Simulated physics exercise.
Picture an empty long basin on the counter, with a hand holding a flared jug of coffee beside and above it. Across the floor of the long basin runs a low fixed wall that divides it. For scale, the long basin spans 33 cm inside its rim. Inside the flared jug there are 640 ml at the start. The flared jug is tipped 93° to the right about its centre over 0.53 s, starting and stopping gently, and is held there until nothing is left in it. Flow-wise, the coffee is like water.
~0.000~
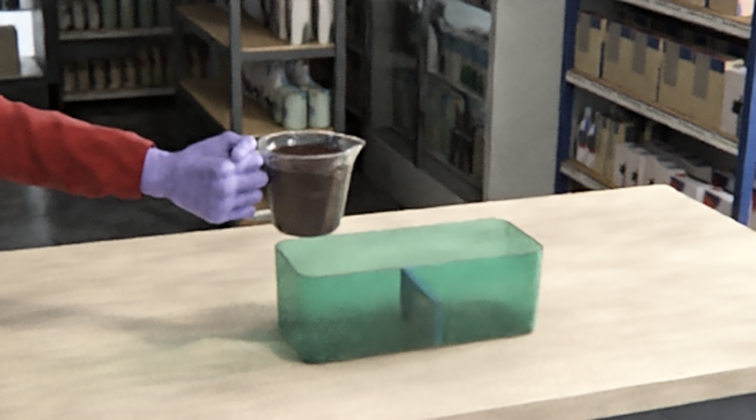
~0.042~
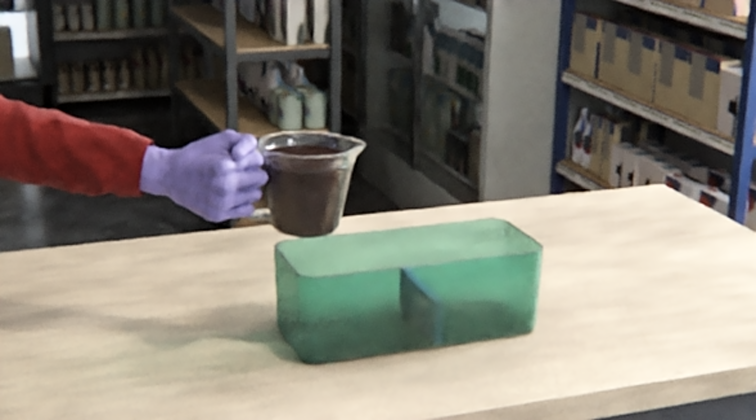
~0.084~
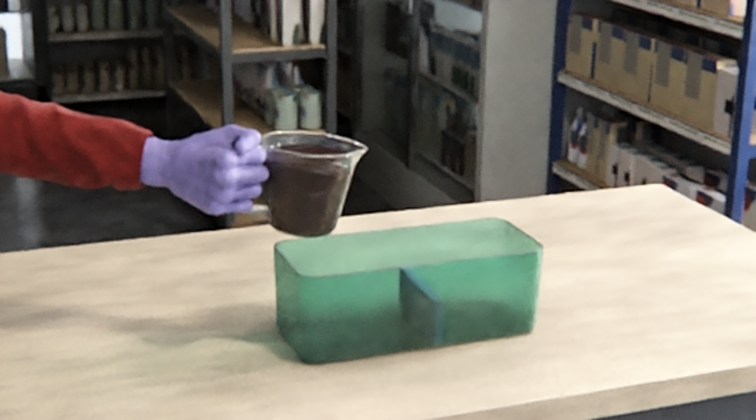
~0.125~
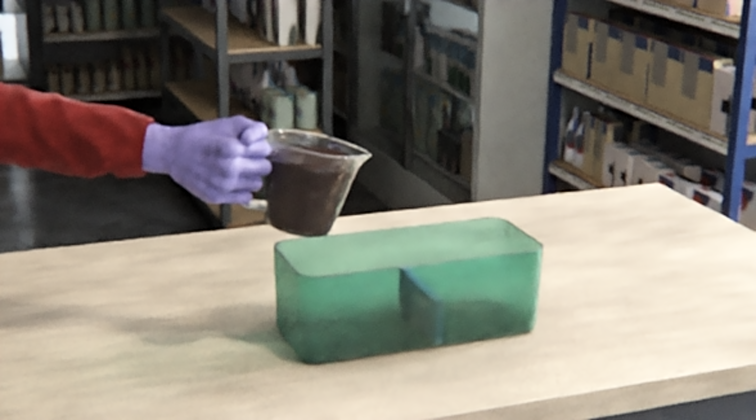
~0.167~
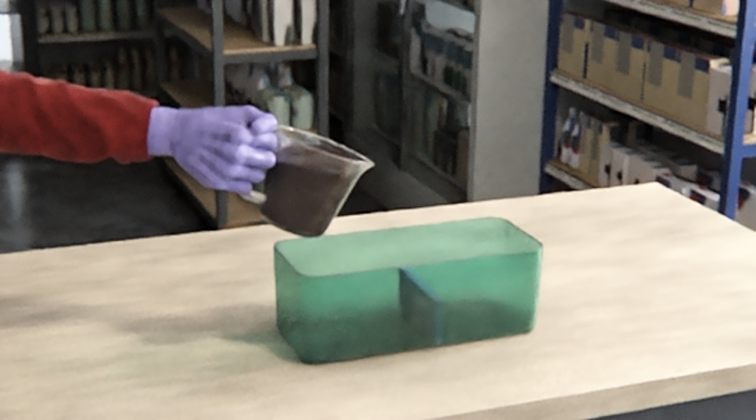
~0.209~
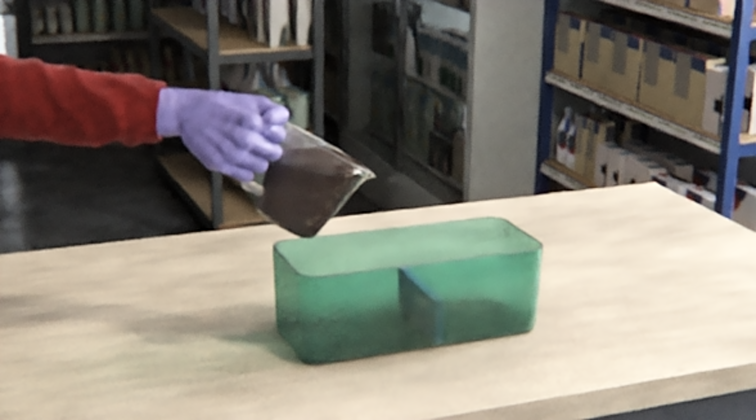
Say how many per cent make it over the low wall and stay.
About 3 per cent makes it over and stays.
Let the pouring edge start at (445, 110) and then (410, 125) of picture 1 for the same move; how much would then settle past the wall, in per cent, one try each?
90 in a hundred, followed by 90 in a hundred.
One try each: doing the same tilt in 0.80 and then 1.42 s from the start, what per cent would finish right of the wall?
Respectively 5 and 10 %.
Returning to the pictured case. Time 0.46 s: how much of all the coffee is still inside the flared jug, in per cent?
Some 48 per cent.
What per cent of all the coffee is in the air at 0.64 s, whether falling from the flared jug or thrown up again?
10 per cent, roughly.
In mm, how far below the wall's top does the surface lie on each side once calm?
Some 32 mm on the left and 58 mm on the right.
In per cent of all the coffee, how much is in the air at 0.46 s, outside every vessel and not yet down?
Roughly 20 percent.
After 0.46 s the tilt is 88° and 48 per cent is still to pour, 32 is left of the wall and 1 right of it.
After 0.64 s the tilt is 93° and 13 per cent is still to pour, 75 is left of the wall and 1 right of it.
After 0.82 s the tilt is 93° and 3 per cent is still to pour, 91 is left of the wall and 3 right of it.
After 1.03 s the tilt is 93° and 0 per cent is still to pour, 95 is left of the wall and 3 right of it.
In the end 95 per cent lies left of the wall, 3 right of it and 2 outside.
